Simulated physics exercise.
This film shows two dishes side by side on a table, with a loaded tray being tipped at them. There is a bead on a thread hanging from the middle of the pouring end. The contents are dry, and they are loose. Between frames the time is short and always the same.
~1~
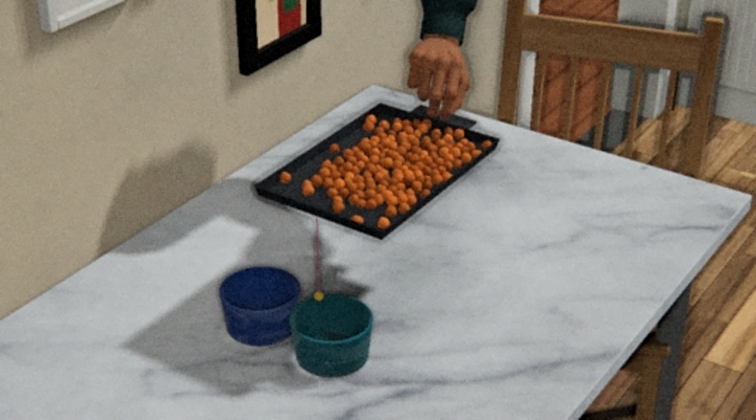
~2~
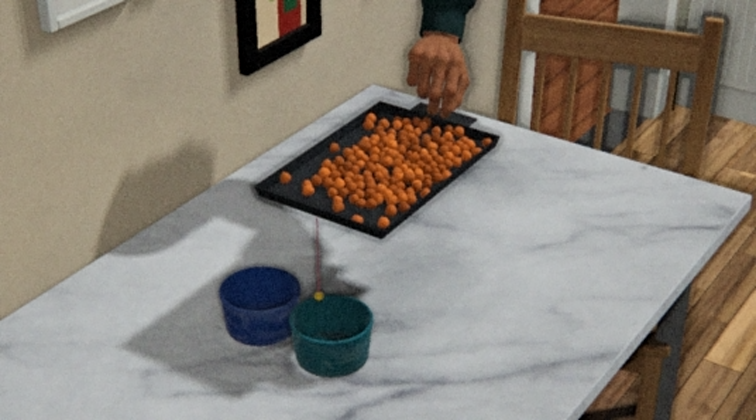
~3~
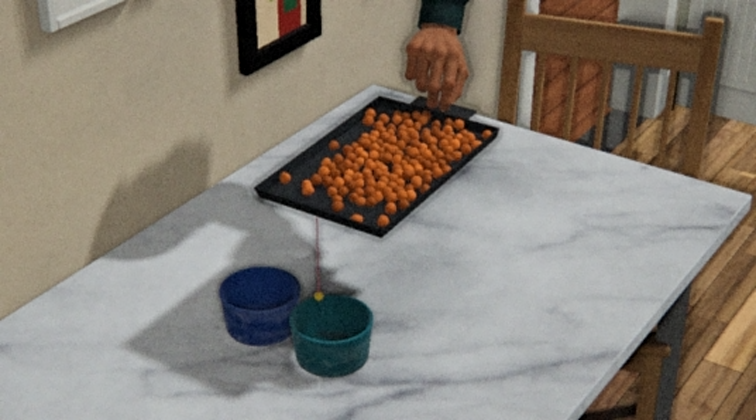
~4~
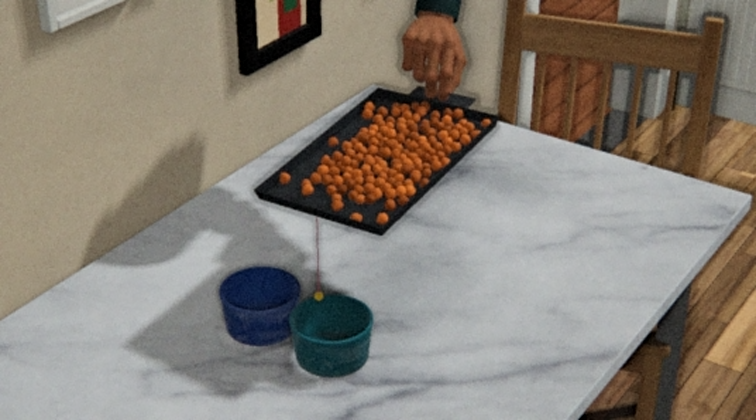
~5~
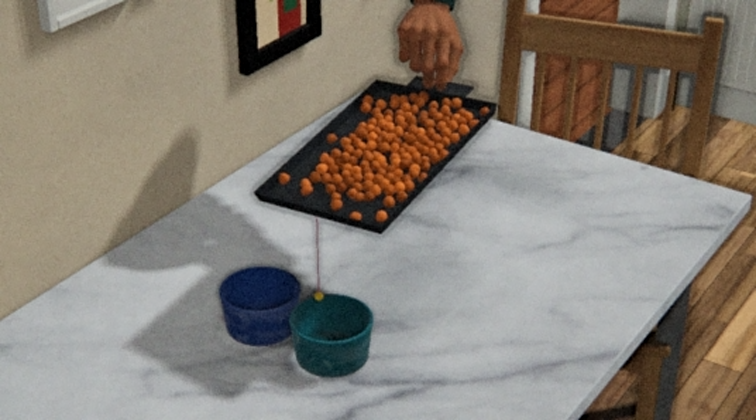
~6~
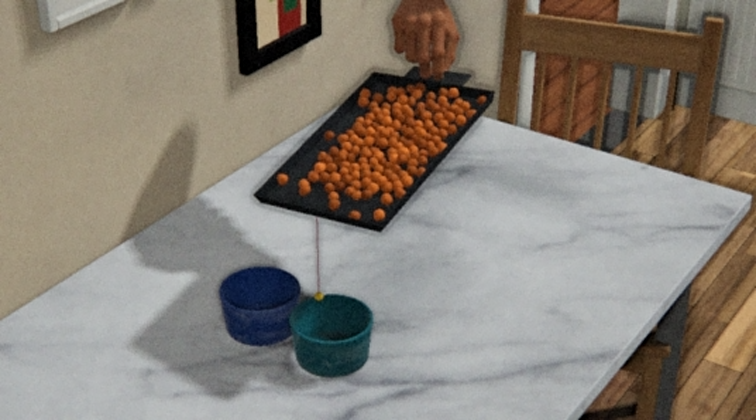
A hand in a dark sleeve grips the far end of a black tray on a white marble table, seen from above at an angle beside a beige wall. Orange coated peanuts cover the tray, with a blue dish and a teal dish in front and a wooden chair behind. The hand steadily raises the far end, tilting the tray toward its near left corner, while the camera stays still.
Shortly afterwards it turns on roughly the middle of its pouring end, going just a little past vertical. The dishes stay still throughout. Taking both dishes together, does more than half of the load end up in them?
Yes.
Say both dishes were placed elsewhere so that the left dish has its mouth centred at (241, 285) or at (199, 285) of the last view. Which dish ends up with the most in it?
In the first position the left of the two, in the second the right of the two.
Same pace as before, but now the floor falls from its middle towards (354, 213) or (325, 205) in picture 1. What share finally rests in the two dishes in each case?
Lab note: Case 1 near 20 %, case 2 near 20 %.
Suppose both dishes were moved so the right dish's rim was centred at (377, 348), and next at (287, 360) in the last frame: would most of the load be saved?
Well, the minor share the first time and the minor share the second time.
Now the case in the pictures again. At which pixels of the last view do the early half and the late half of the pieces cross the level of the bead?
I'd say close to (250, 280) at first and close to (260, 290) later on.
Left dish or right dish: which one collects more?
The one at left ends up fuller.
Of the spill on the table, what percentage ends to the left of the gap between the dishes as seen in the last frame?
I'd say some 90 in a hundred.
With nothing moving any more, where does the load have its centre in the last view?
Near (258, 324), more or less.
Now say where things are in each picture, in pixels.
The first frame shows corners of the pouring end near (259, 185) and (382, 229), level; middle of the load near (397, 166), coated peanuts; left dish near (236, 322); right dish near (308, 353); bead on its thread near (319, 296).
The second frame shows corners of the pouring end near (259, 186) and (381, 229), level; middle of the load near (397, 165).
The third frame shows corners of the pouring end near (258, 187) and (381, 227), tipped barely, lowest at the left corner; middle of the load near (397, 161).
The fourth frame shows corners of the pouring end near (258, 189) and (380, 226), tipped a little, lowest at the left corner; middle of the load near (396, 155).
The fifth frame shows corners of the pouring end near (258, 191) and (379, 224), tipped a little, lowest at the left corner; middle of the load near (395, 149).
The sixth frame shows corners of the pouring end near (257, 193) and (378, 222), tipped clearly, lowest at the left corner; middle of the load near (393, 143); left dish near (236, 322); right dish near (308, 353).
Shortly afterwards, tray tipped steeply; all but a few on the tray; only a few in the left dish; only a few outside both; only a few in the air.
Next, tray tipped past a quarter turn; a little on the tray; near half in the left dish; near a quarter outside both; near a quarter in the air.
Some moments later, tray tipped past a quarter turn; only a few in the right dish; near two thirds in the left dish; near a third outside both.
In the end, tray tipped past a quarter turn; only a few in the right dish; near two thirds in the left dish; near a third outside both.
